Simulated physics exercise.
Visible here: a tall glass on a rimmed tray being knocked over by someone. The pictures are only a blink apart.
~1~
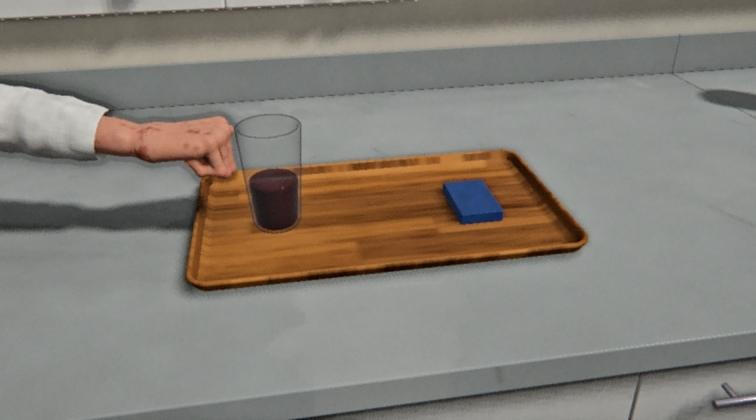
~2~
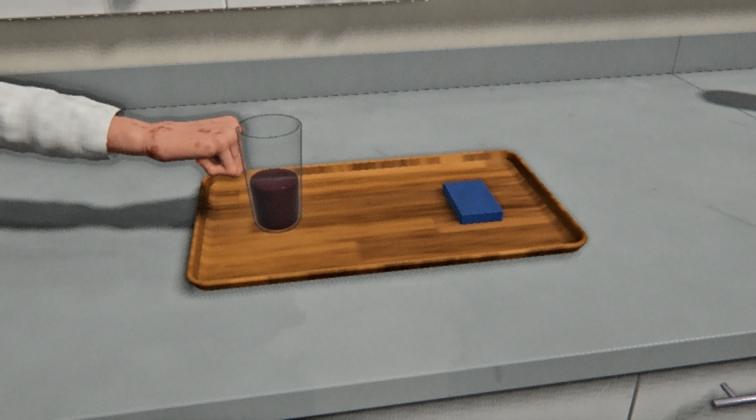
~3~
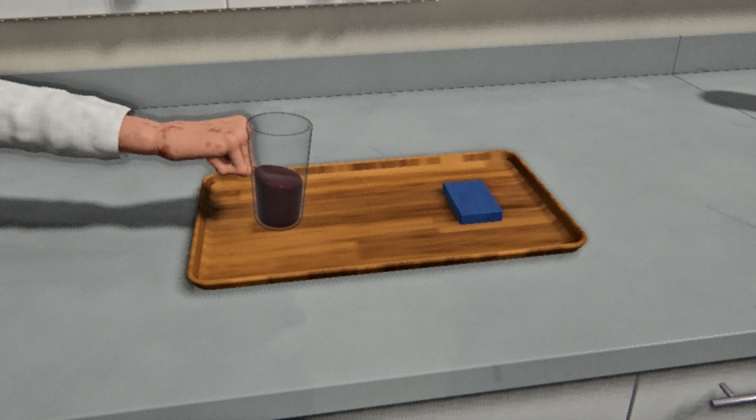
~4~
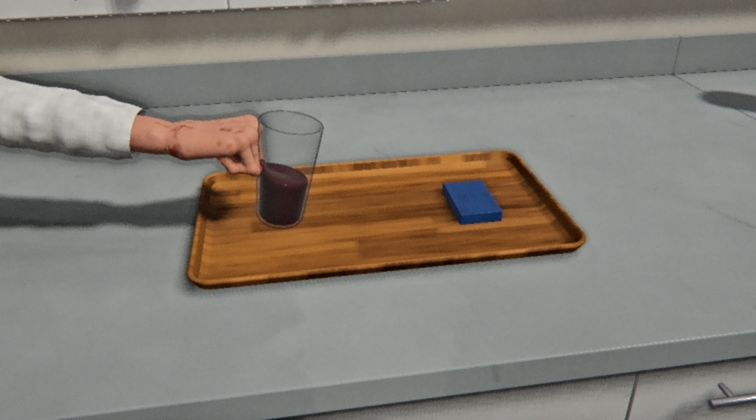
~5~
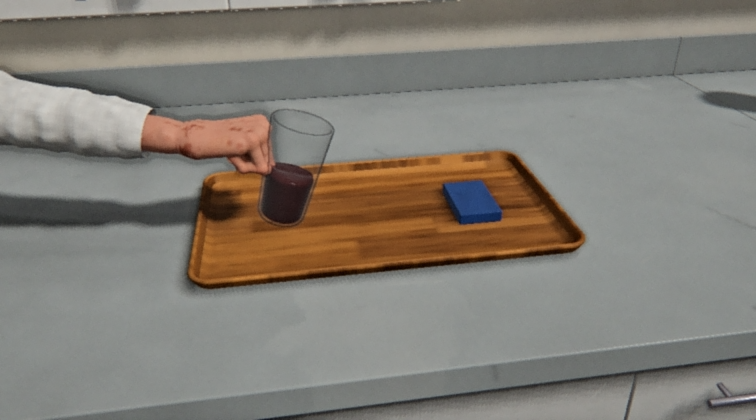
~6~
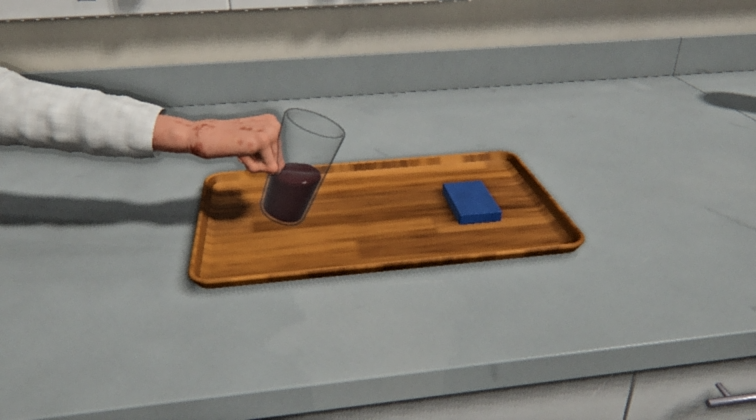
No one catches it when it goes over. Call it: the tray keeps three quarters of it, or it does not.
The tray keeps three quarters.
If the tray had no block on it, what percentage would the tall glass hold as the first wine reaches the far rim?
You'd be looking at something near 45 in a hundred.
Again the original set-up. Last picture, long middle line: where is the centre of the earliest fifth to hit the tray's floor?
Impact centre, mid-line: Approx. (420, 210).
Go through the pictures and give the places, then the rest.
In the first picture, tilt 0°; right rim (299, 125); surface from (249, 179) to (298, 174); the tray's far rim is at (547, 191); a block is fixed to the tray further along.
In the second picture, tilt 0°; right rim (300, 125); surface from (249, 179) to (297, 174).
In the third picture, tilt 5°; right rim (311, 126); surface from (253, 166) to (300, 175).
In the fourth picture, tilt 11°; right rim (322, 127); surface from (260, 160) to (308, 176).
In the fifth picture, tilt 17°; right rim (332, 130); surface from (267, 161) to (314, 173).
In the sixth picture, tilt 23°; right rim (343, 134); surface from (272, 169) to (321, 171).
A moment on, the tall glass is falling and 100 per cent is in the glass, 0 on the tray and 0 above or beyond its rim.
Next, the tall glass lies on its side and 93 per cent is in the glass, 2 on the tray and 4 above or beyond its rim.
Then the tall glass lies on its side and 51 per cent is in the glass, 33 on the tray and 16 above or beyond its rim.
Later the tall glass lies on its side and 26 per cent is in the glass, 63 on the tray and 12 above or beyond its rim.
Finally, 92 per cent is held by tray and glass, 8 is off the tray.
